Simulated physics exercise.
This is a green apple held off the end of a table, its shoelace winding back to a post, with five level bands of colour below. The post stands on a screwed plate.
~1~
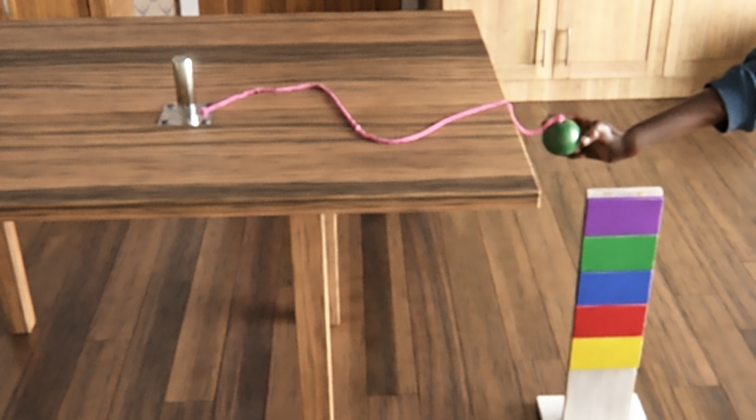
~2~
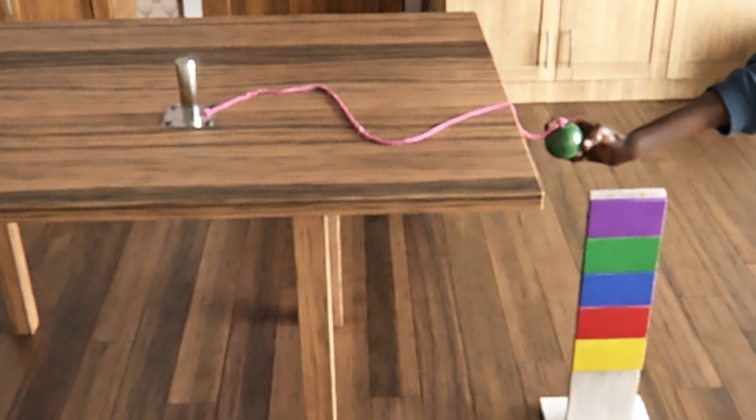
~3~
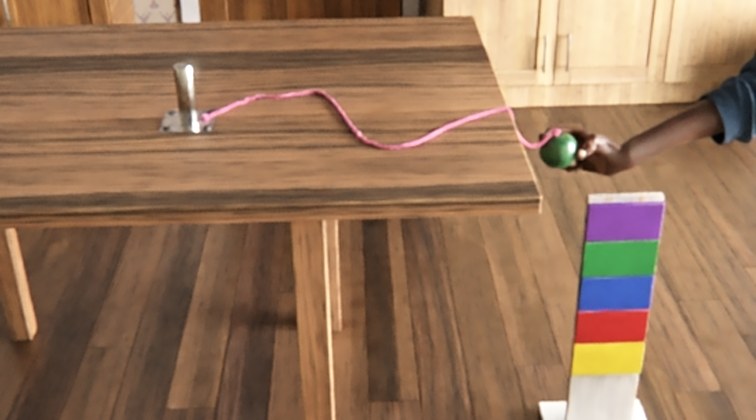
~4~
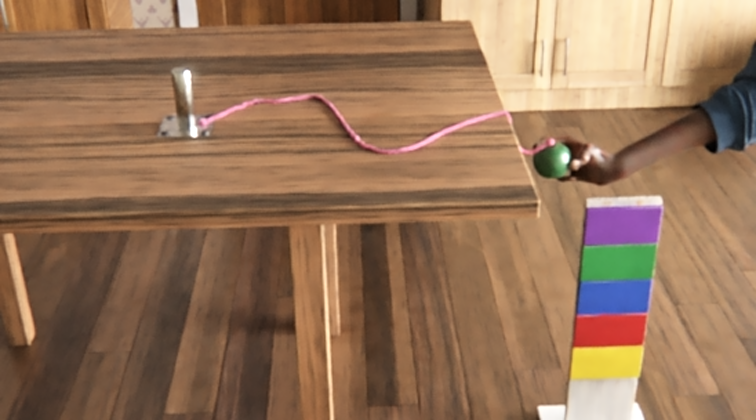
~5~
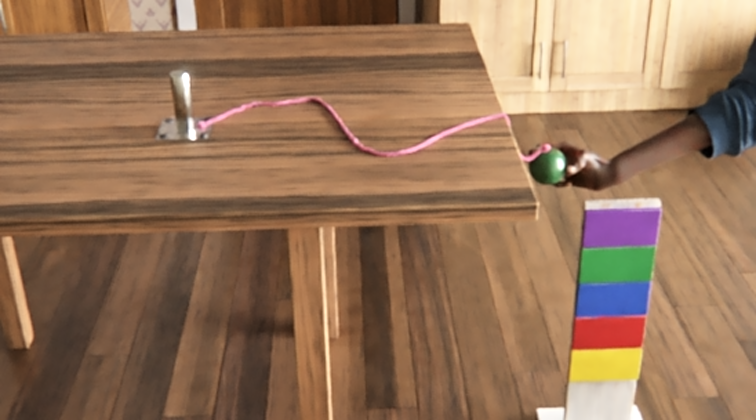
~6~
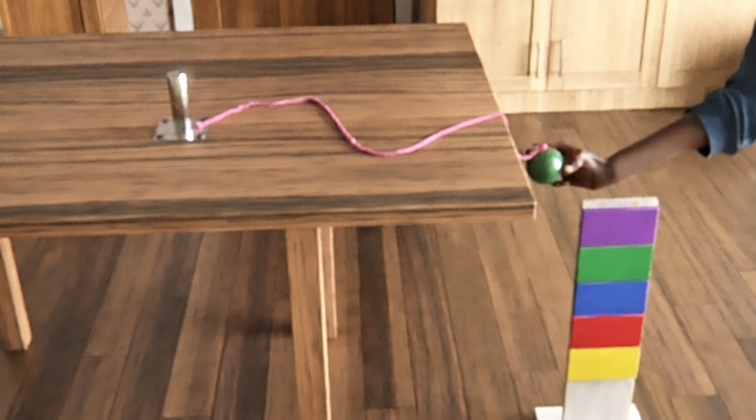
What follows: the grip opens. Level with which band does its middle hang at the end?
Its middle rests at the red band.
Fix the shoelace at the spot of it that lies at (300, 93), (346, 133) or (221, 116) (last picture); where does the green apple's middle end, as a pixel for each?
About (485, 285), (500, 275) and (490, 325).
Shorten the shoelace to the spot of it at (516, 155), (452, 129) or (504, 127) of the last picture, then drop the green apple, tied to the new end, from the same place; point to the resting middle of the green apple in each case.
The places are (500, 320), (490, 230) and (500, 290).
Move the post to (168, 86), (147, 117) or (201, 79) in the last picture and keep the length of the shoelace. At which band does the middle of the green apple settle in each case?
One after the other, blue; blue; red.
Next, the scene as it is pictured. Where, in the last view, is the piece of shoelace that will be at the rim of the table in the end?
Near (367, 150).
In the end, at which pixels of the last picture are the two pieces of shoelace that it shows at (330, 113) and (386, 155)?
They go to (401, 113) and to (500, 130).
Soon after, apple near (473, 326); level with red.
Then, apple near (497, 328); level with red.
At rest, apple near (488, 333); level with red. The red one.
